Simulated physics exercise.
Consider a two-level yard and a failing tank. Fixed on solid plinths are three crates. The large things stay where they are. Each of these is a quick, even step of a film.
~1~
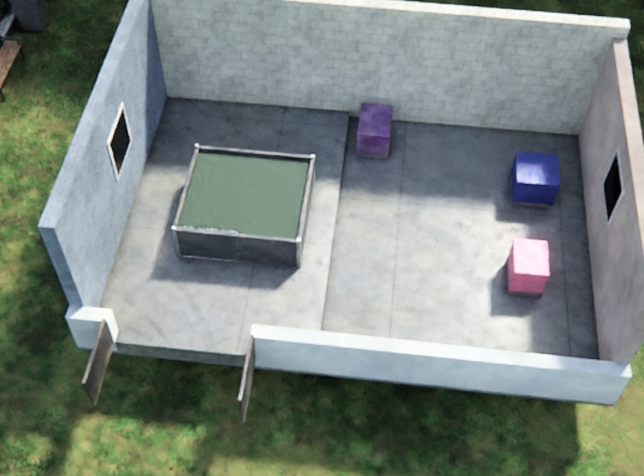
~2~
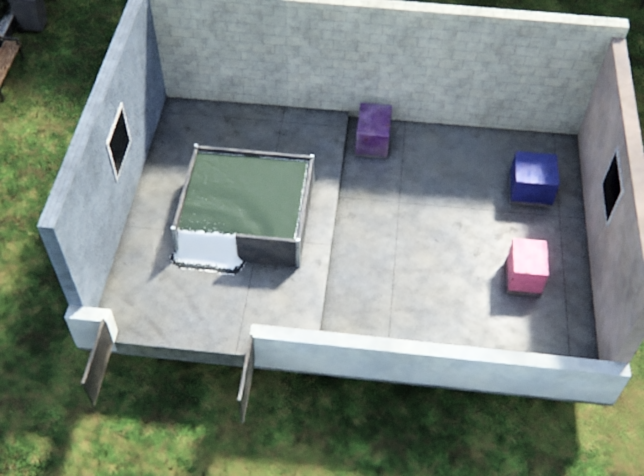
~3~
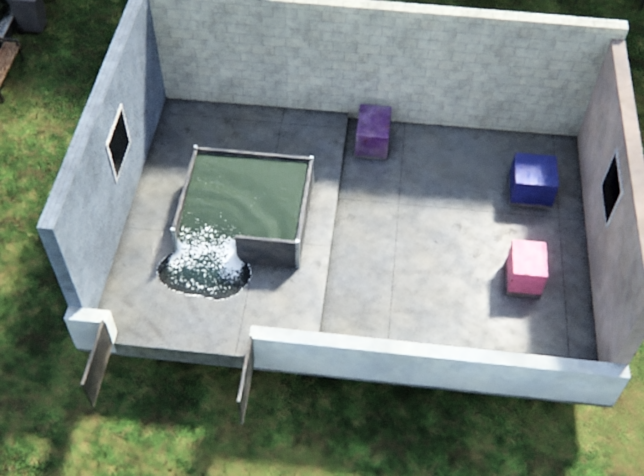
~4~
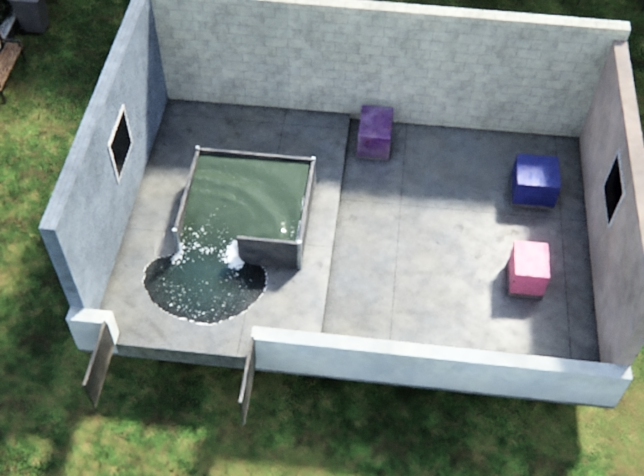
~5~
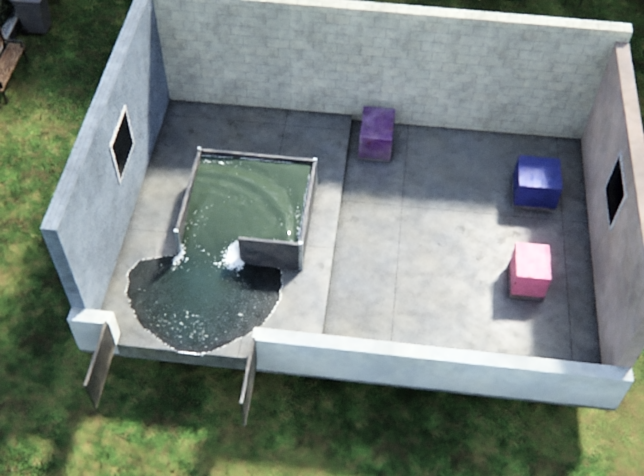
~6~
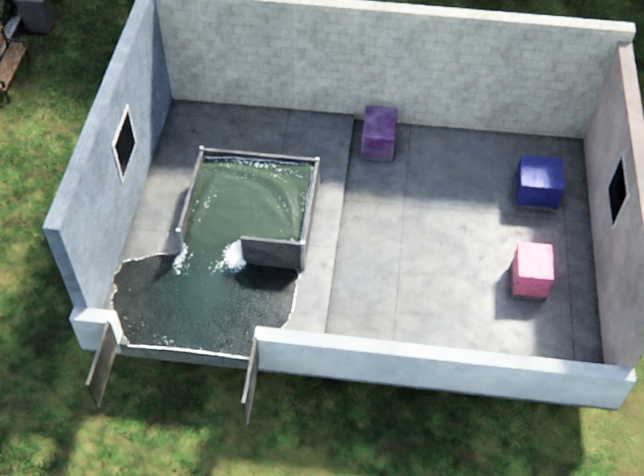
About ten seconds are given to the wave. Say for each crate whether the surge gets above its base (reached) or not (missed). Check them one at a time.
Result: The blue crate is going to stay clear of the water. The pink crate is going to stay clear of the water. The purple crate is going to stay clear of the water.
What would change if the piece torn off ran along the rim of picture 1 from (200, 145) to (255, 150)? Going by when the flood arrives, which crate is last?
It's the pink crate.
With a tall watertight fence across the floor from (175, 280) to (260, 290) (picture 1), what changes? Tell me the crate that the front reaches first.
It's the pink-painted one.
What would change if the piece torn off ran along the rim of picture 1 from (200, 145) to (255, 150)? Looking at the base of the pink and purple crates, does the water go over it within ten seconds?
Note: Pink one is left dry; purple one is overtopped.
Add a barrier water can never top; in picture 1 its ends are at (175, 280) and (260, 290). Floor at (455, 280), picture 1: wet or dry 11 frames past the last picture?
At that place: Flooded.
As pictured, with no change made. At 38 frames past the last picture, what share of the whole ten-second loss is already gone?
I'd estimate some 80 per cent.
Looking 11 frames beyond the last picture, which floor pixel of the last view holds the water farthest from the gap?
Look around (408, 366).
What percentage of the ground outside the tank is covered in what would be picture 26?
The answer is around 20 per cent.
A moment on, water covers 10 % of the floor; the blue crate not reached, the pink crate not reached, the purple crate not reached.
Next, water covers 15 % of the floor; the blue crate not reached, the pink crate not reached, the purple crate not reached.
Then, water covers 20 % of the floor; the blue crate not reached, the pink crate not reached, the purple crate not reached.
Later, water covers 25 % of the floor; the blue crate not reached, the pink crate not reached, the purple crate not reached.
In the end, water covers 30 % of the floor; the blue crate stayed above the water, the pink crate stayed above the water, the purple crate stayed above the water.
